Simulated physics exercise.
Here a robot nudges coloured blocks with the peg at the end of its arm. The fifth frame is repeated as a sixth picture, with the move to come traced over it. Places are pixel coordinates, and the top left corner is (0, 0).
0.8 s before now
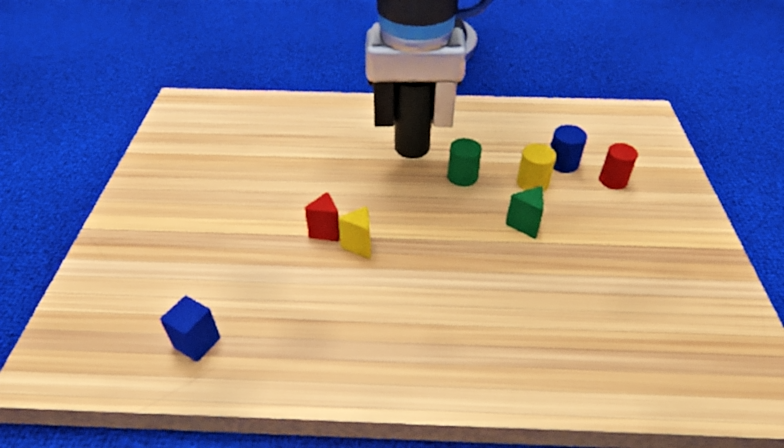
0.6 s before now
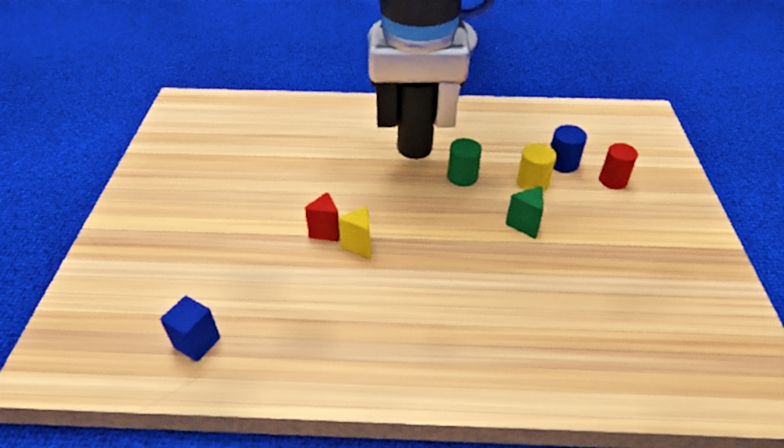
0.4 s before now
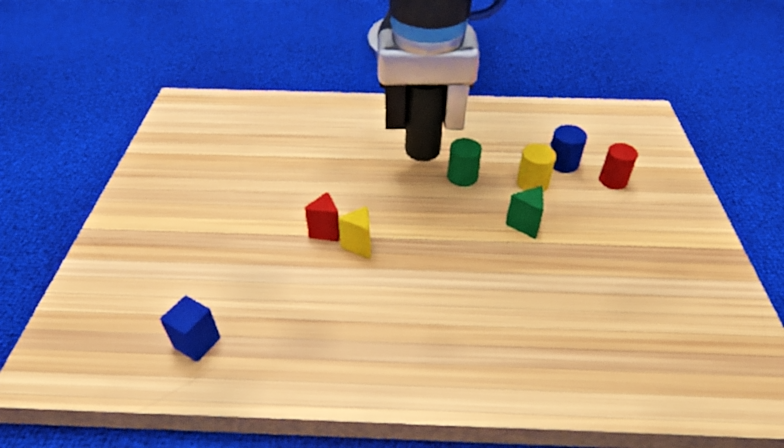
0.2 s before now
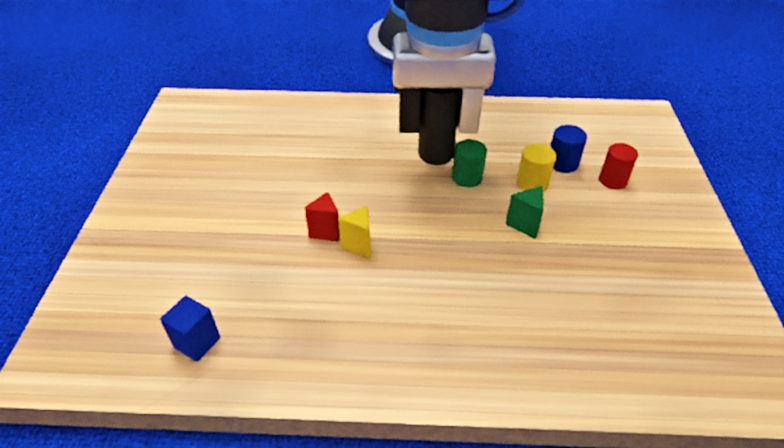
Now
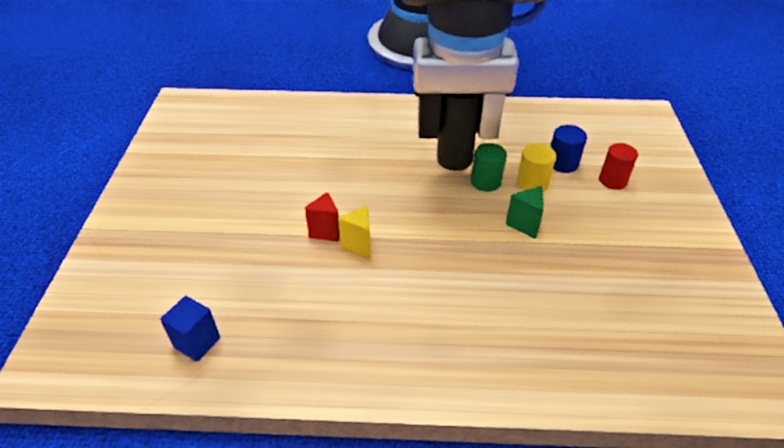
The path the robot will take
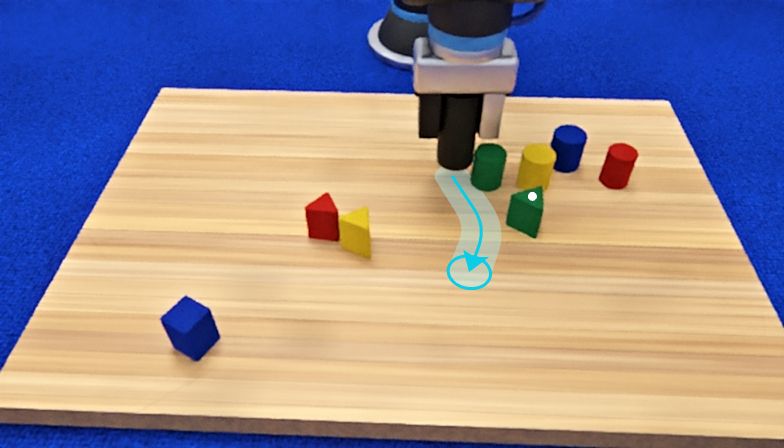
On a light wooden board over a blue surface, coloured blocks sit scattered while a robot arm's dark peg stands just left of a green cylinder. The peg slides right until it meets the cylinder, then pushes it a short way right, closer to the yellow cylinder, as the other blocks stay still.
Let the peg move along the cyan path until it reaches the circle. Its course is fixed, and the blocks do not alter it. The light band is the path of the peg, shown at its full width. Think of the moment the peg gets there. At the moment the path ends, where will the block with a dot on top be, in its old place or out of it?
The block stays on its spot.
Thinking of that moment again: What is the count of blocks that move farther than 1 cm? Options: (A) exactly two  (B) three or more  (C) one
My answer is option C.
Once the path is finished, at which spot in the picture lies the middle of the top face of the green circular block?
Close to (504, 163).
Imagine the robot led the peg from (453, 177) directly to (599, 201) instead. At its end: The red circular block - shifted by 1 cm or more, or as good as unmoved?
It moves.
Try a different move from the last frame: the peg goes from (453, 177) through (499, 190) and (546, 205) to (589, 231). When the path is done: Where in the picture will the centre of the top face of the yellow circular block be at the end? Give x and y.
I'd expect the centre of its top face to be at (597, 152).
Path on the board, from (453, 177) via (471, 205) and (481, 237), ending at (469, 272); the dot is on the green triangle.
The first path, step by step. One third of the way, peg at (474, 189); green circular block at (504, 163).
Two thirds of the way, peg at (484, 221); green circular block at (504, 163).
At the end, peg at (472, 256); green circular block at (504, 163); green triangle in place.
